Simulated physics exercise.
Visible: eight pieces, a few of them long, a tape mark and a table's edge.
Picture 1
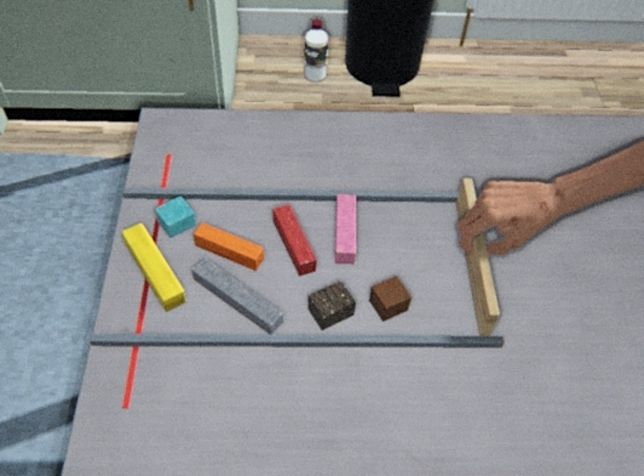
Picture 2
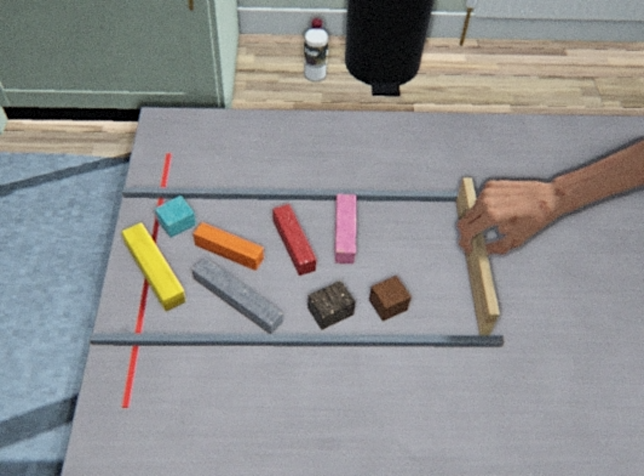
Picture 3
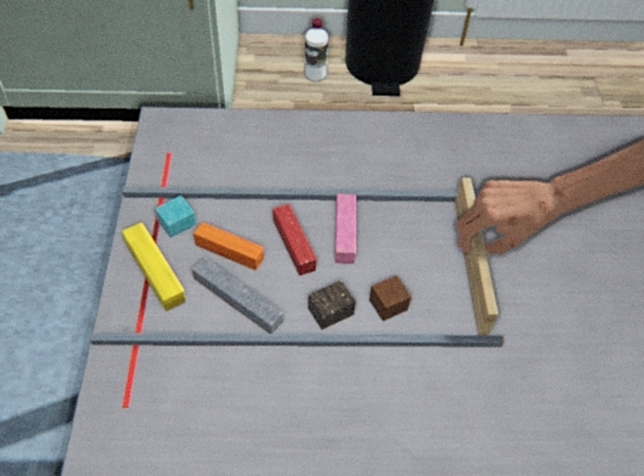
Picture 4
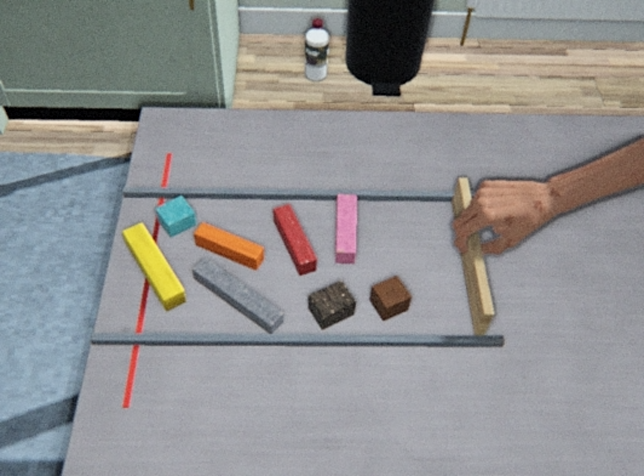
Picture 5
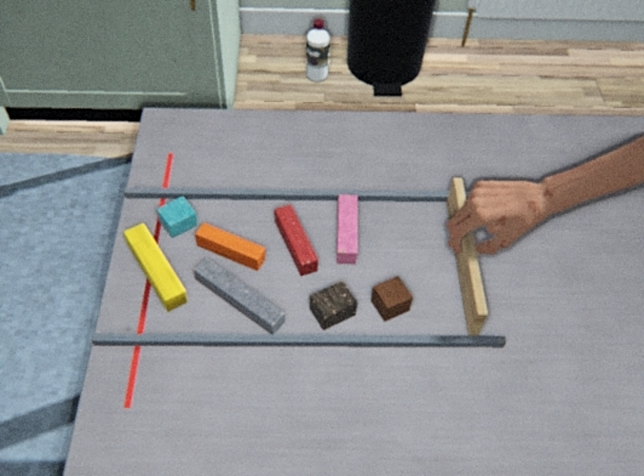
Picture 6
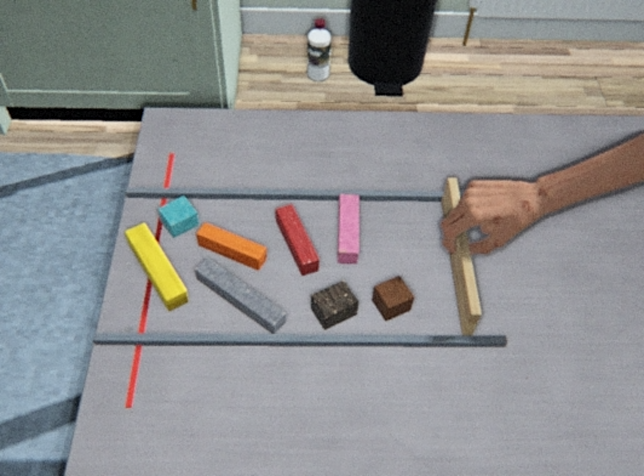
A hand slides a wooden board slightly left toward eight still, colourful pieces on a table.
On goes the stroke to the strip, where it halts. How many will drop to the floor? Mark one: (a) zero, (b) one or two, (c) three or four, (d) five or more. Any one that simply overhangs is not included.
(c) three or four.
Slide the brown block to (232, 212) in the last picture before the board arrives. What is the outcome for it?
It simply slips off.
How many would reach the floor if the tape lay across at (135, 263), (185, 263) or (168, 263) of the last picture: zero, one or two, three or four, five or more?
In the order the places were given: More than four, just one or two, either one or two.
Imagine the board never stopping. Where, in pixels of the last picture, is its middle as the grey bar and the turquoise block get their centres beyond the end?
Near (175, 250) and (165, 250).
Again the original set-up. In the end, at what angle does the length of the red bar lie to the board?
It comes to around 0 degrees.
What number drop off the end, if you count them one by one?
The number that fall is 4.
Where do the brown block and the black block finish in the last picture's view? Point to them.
Same order as the question: First (132, 281), second (126, 314).
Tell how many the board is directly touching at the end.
That comes to 3.
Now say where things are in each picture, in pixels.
In the first picture, yellow stick (153, 267); turquoise block (176, 217); orange stick (229, 247); board (475, 254); tape (150, 264).
In the second picture, turquoise block (175, 217); black block (331, 305).
In the third picture, orange stick (229, 246); pink bar (346, 228).
In the fourth picture, yellow stick (154, 266); board (470, 253).
In the fifth picture, turquoise block (177, 217); brown block (391, 299).
In the sixth picture, yellow stick (156, 266); turquoise block (179, 217); orange stick (232, 246); board (459, 253); tape (153, 263).
A little later, none off yet; yellow stick at rest near (156, 266); turquoise block at rest near (179, 217); orange stick at rest near (232, 246).
Next, none off yet; yellow stick shifted a little near (140, 270); turquoise block moving near (173, 211); orange stick shifted about its own width near (188, 248).
When it is over, the number that fall off is three or four; down, grey bar, orange stick, turquoise block and yellow stick.
